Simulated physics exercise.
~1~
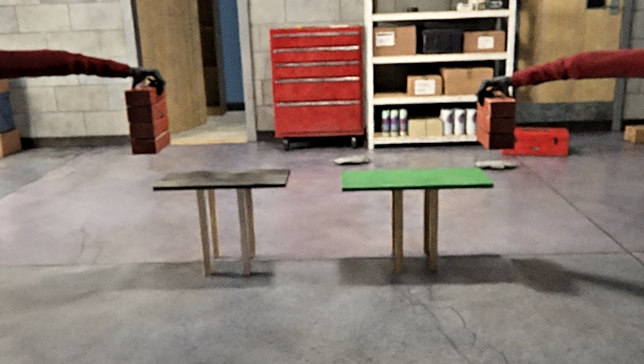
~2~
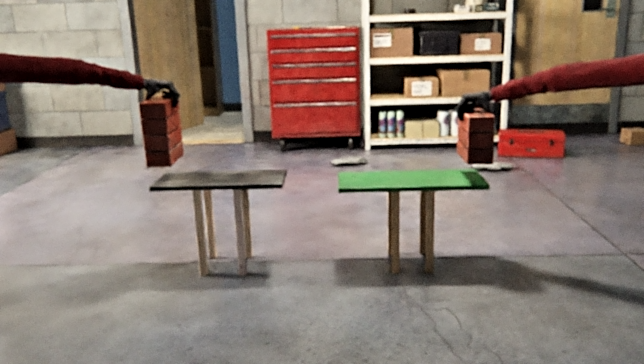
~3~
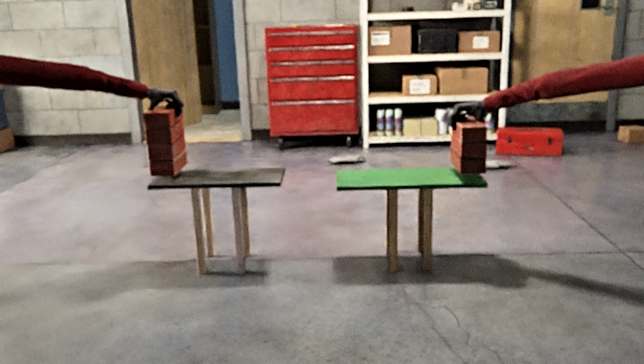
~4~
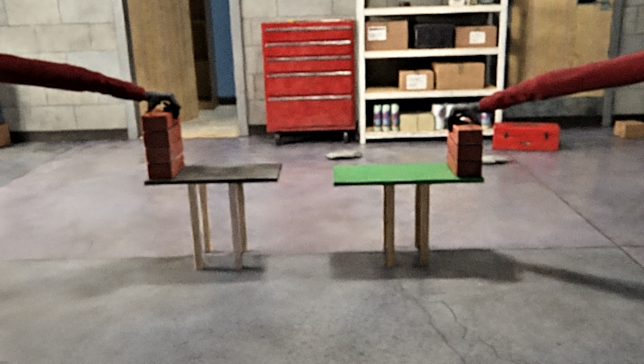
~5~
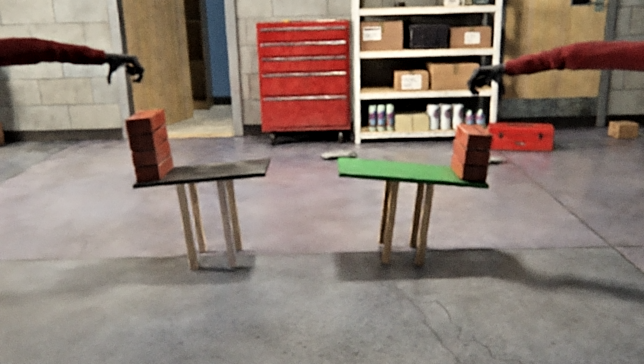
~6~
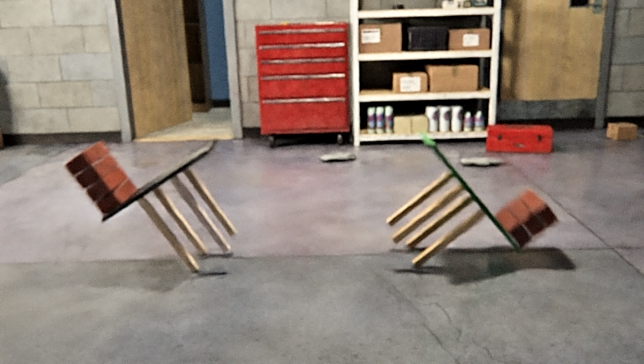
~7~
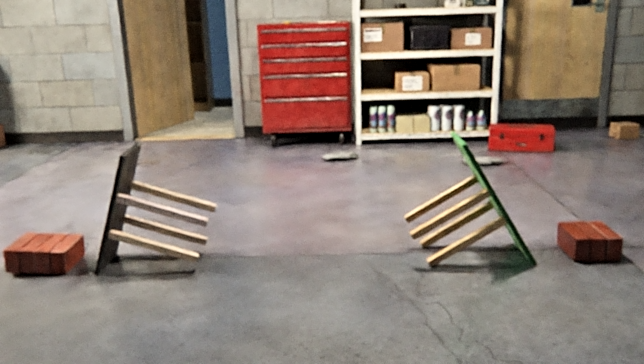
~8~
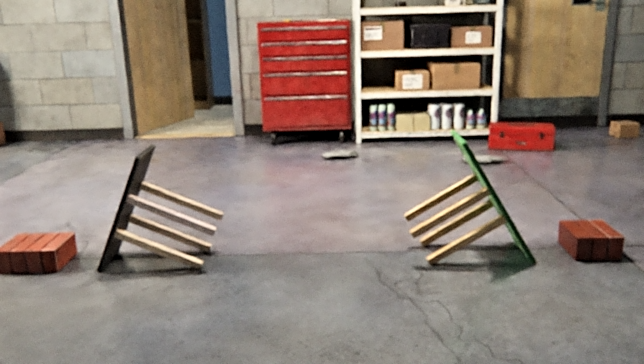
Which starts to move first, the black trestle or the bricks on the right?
The bricks on the right start to move first, as a hand brings them in over the green stand, while the black trestle only starts tipping later, after the hands let go.
